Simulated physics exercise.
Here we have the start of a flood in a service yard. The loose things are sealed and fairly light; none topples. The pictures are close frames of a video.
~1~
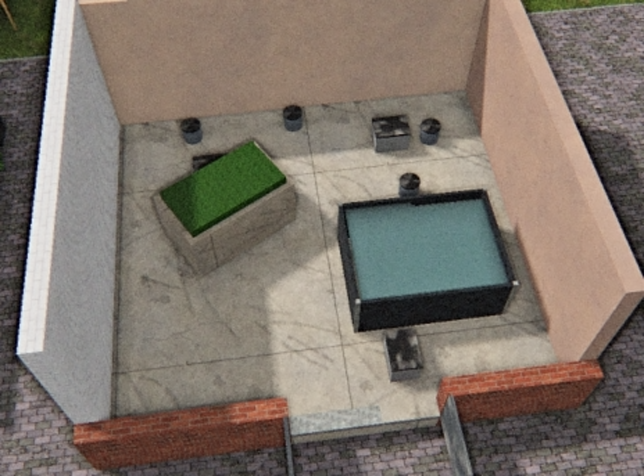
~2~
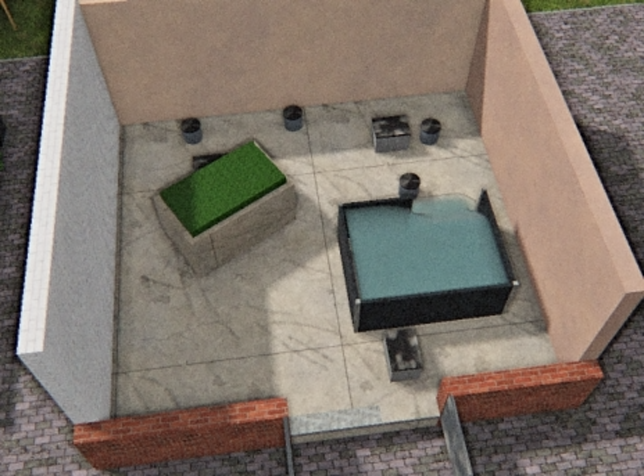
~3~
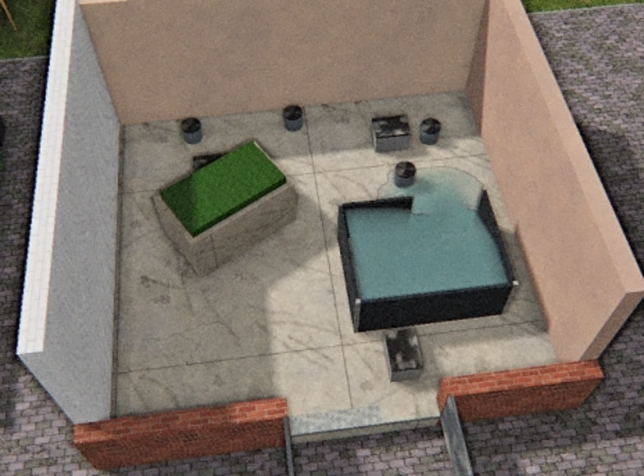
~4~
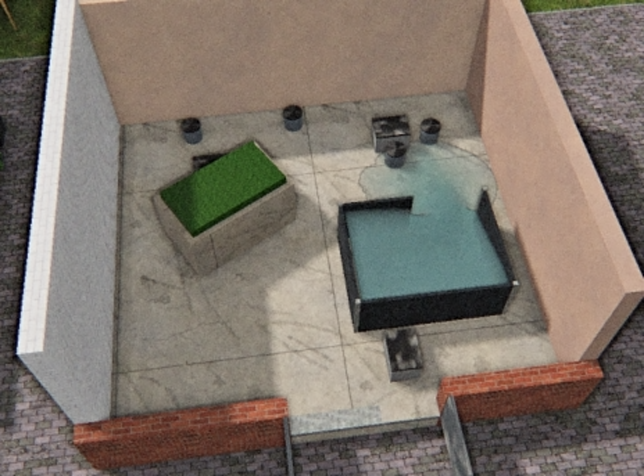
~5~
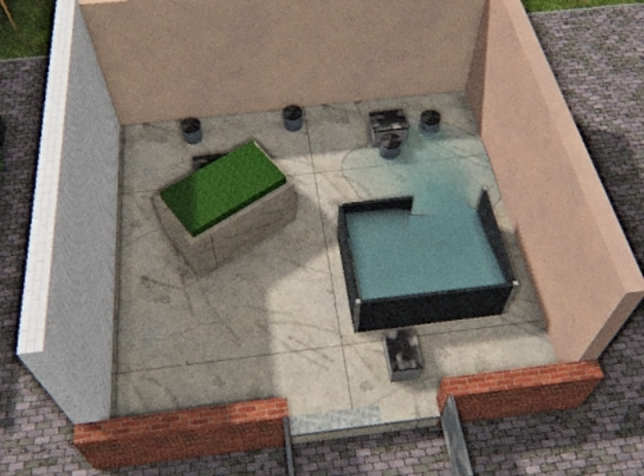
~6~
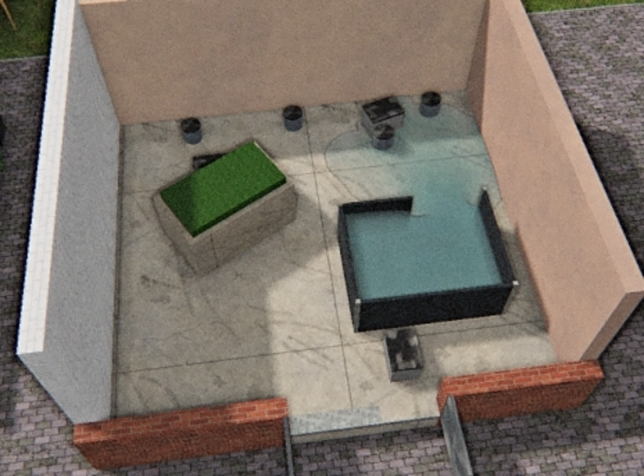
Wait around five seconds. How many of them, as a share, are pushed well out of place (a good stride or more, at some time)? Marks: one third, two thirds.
Share: At least two thirds.
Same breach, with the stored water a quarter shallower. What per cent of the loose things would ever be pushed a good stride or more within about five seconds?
Close to 90 %.
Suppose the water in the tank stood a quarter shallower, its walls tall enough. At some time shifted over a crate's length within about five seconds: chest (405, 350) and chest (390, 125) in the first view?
In turn: Short of that, swept aside.
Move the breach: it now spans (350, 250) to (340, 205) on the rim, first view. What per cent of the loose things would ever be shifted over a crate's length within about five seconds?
Close to 10 %.
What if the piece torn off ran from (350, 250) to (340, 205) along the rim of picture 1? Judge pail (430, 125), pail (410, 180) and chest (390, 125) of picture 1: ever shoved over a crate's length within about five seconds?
One after the other: Short of that, short of that, never so far.
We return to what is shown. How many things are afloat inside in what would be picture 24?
The number is 5.
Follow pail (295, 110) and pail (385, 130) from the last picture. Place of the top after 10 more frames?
At about (240, 129) and (269, 135).
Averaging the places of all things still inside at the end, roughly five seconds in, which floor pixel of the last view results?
Near (182, 225).
A moment on, 3 of 7 are well off their spots; 3 afloat.
Next, 3 of 7 are well off their spots; 2 afloat.
Later, 6 of 7 are well off their spots; 5 afloat.
In the end, 6 of 7 are well off their spots, and 6 have been at some point; 6 afloat.
